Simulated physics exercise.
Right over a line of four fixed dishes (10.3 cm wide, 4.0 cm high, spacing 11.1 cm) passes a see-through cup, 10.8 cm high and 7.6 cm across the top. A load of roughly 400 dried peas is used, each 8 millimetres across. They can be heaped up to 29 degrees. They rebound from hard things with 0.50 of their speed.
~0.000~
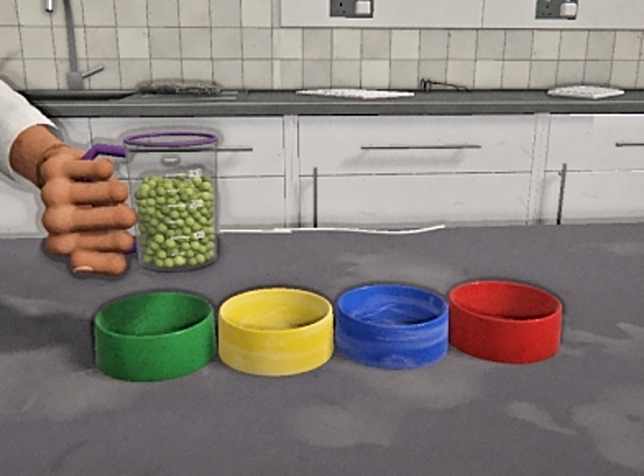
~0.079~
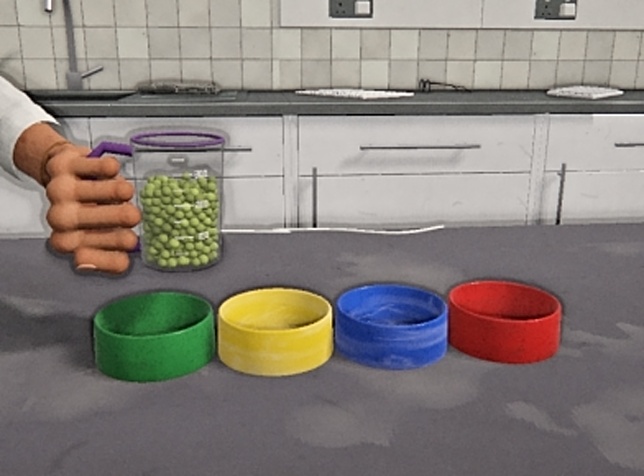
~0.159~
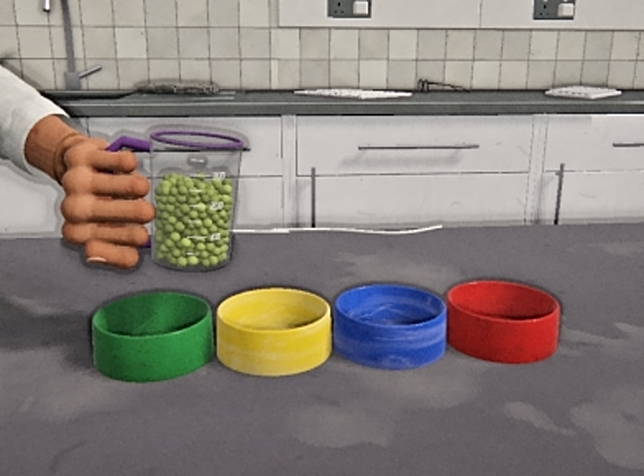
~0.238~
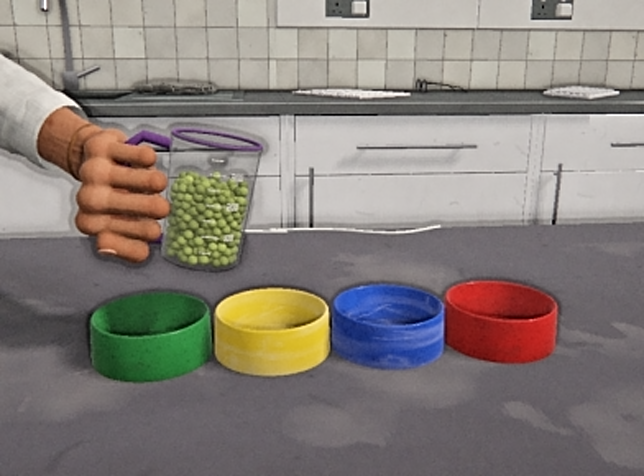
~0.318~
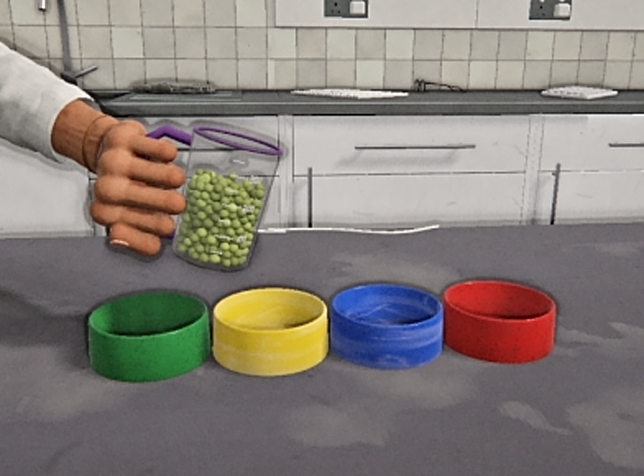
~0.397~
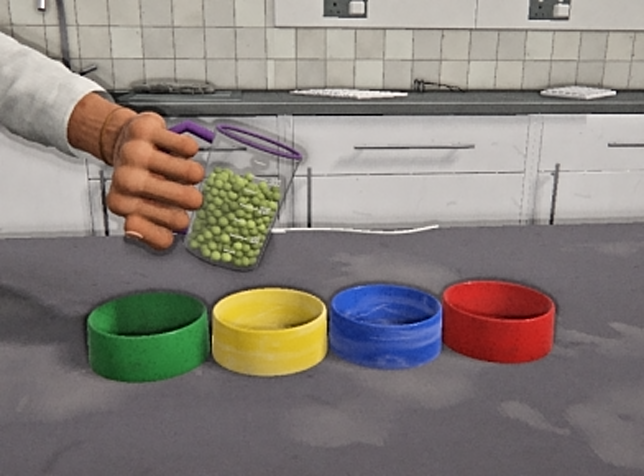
A clear cup of green peas moving right and gradually tilting rightward, gripped by a hand above four coloured dishes.
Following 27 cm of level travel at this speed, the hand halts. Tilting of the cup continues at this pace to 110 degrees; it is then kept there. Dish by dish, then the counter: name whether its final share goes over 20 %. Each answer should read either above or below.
Red - above, blue - below, green - below, yellow - below, counter - above.
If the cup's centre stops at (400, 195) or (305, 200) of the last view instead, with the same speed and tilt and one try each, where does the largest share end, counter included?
Try 1 - red; try 2 - blue.
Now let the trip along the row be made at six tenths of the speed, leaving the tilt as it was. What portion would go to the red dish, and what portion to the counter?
Red 90, counter 10.
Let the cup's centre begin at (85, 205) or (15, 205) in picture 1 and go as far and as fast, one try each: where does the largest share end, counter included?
The winner: Red; blue.
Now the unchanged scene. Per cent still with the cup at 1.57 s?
Roughly 100 per cent, I'd say.
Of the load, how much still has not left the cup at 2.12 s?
About 40 percent of the load.
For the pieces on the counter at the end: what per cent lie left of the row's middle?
The answer is some 0 per cent.
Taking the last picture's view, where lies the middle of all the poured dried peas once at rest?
Once everything settles, the centre is around (518, 322).
After 1.10 s, tilt 62 degrees; cup holds 100 %.
After 1.57 s, tilt 90 degrees; cup holds 100 %.
After 2.12 s, tilt 110 degrees; cup holds 40 %, red 45 %.
In the end, at 3.4 s, red 70 %, blue 0 %, green 0 %, yellow 0 %, counter 30 %.
